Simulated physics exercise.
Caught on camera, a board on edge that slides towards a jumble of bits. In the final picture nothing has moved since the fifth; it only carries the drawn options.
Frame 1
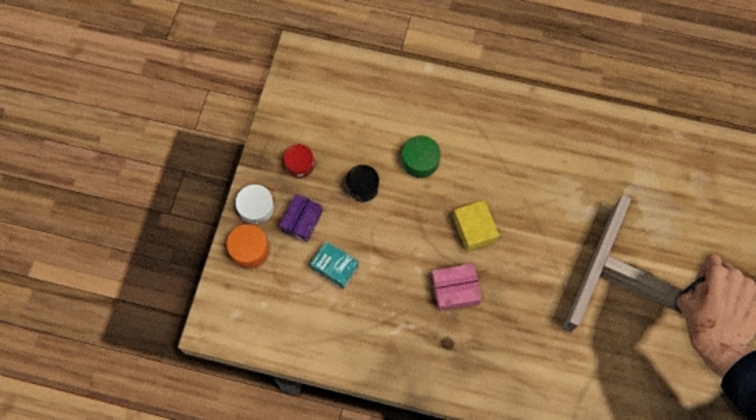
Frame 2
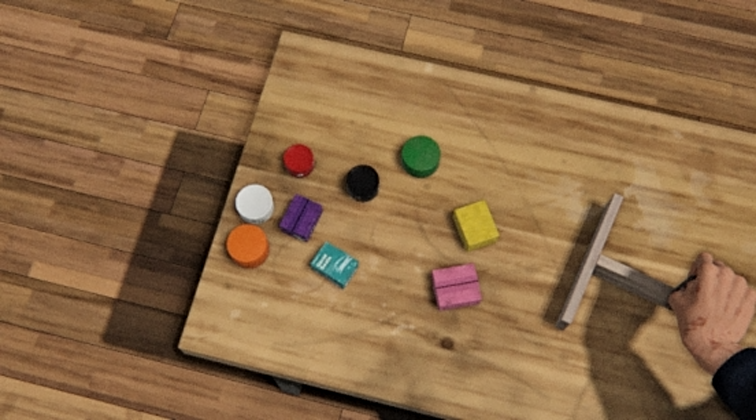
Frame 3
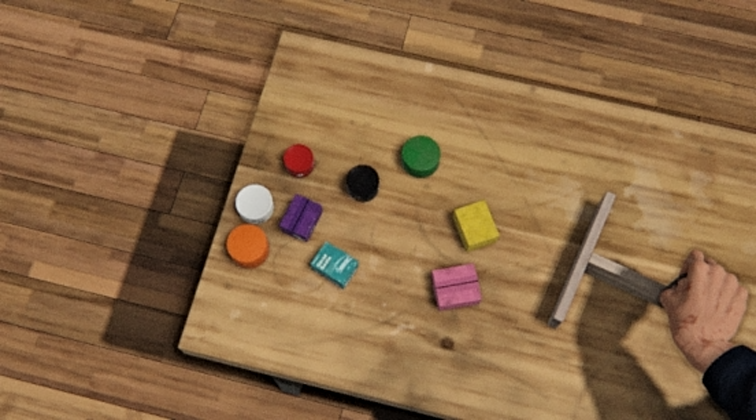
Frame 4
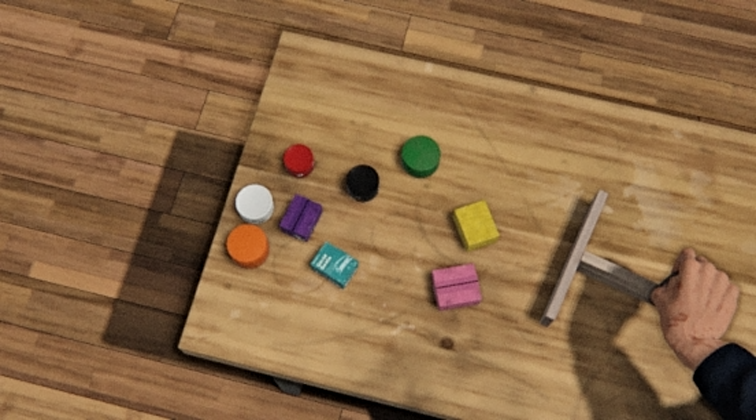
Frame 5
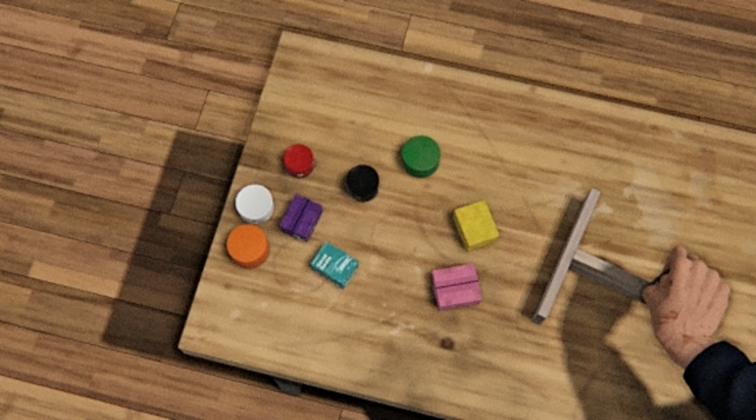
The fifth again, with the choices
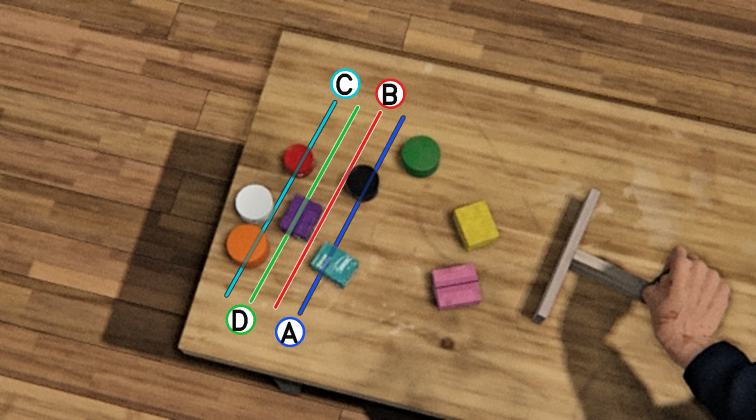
On a wooden table, a hand gripping the handle of a T-shaped tool slid its upright board slowly a short way left, towards a scattering of colourful jars, tins and blocks that stayed still.
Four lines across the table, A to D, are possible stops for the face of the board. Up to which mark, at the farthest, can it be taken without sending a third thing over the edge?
It should halt at D.
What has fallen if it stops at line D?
It is the white jar.
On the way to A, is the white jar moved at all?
No.
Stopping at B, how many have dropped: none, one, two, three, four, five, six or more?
In all, none.
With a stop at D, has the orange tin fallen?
No.
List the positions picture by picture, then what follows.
Black jar (363, 184); white jar (255, 205); yellow block (476, 226), in the first picture.
Board (594, 257); pink box (456, 287), in the second picture.
Board (585, 255); orange tin (248, 246), in the third picture.
Board (578, 253); green tin (421, 157), in the fourth picture.
Board (570, 251); black jar (363, 184); white jar (255, 205); yellow block (476, 226), in the fifth picture.
On the copy, A at (354, 212); B at (330, 206); C at (283, 195); D at (306, 200).
On D. First, board (474, 229); pink box (427, 267); yellow block (452, 213).
Then, board (381, 207); black jar (342, 176); green tin (390, 145).
Finally, board (308, 190); white jar over the edge; red jar (249, 141); one fallen.
By contrast, A is within the limit but short; B is within the limit but short; C drops four.
